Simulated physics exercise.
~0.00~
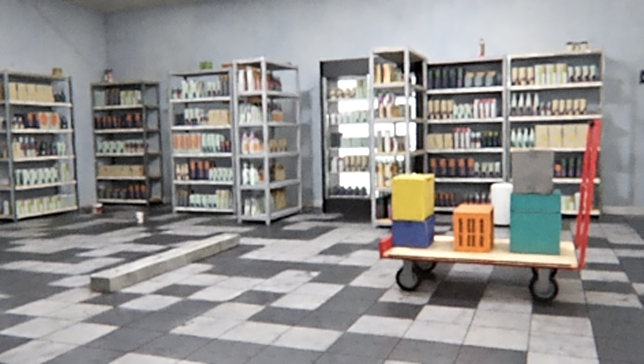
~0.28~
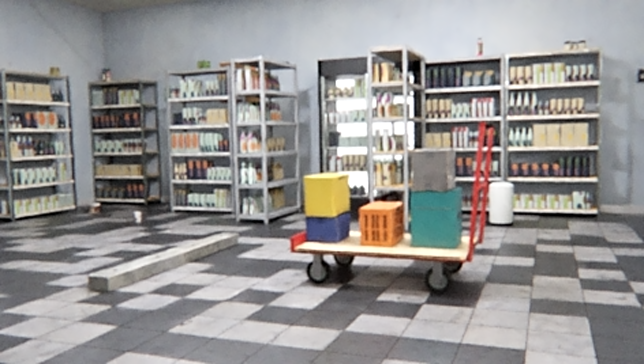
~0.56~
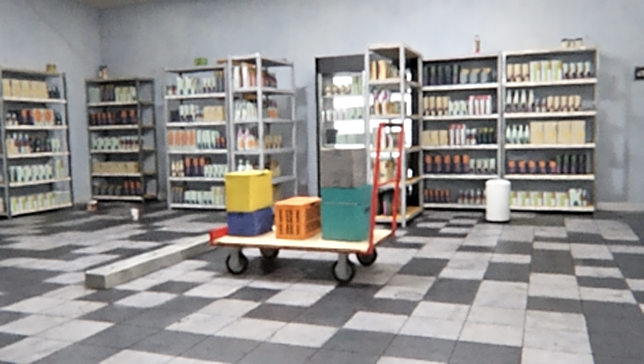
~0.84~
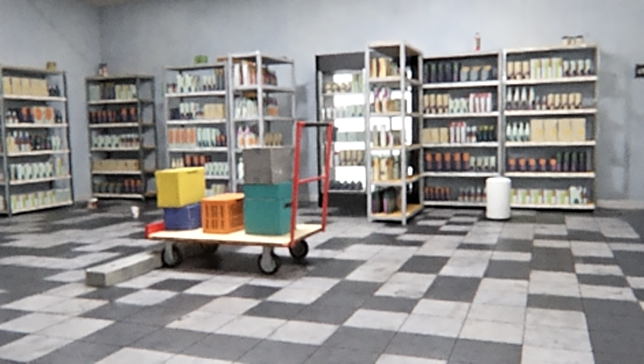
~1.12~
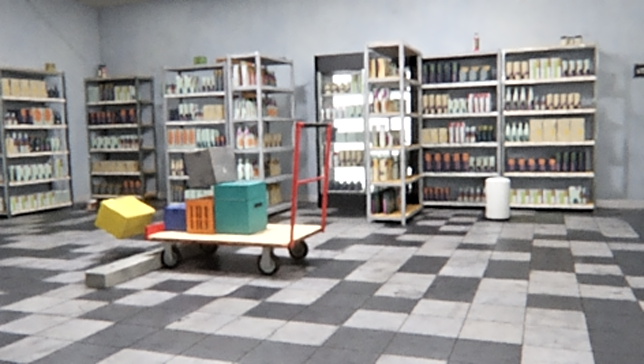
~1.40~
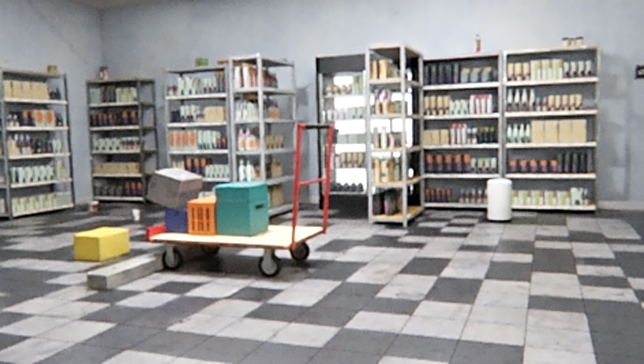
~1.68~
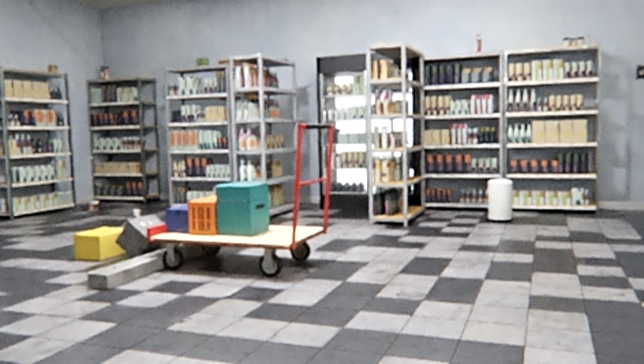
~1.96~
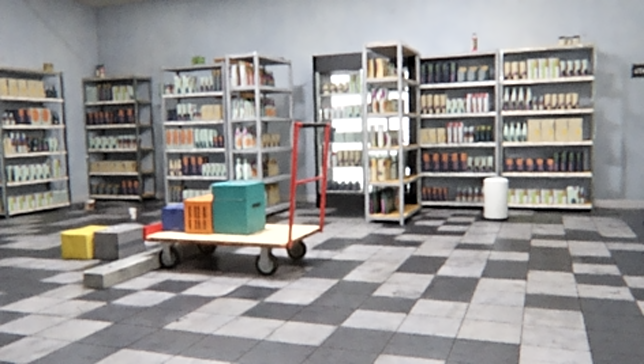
Red-handled platform trolley rolling left into a floor beam and stopping, yellow and grey boxes tumbling off while three others stay aboard.
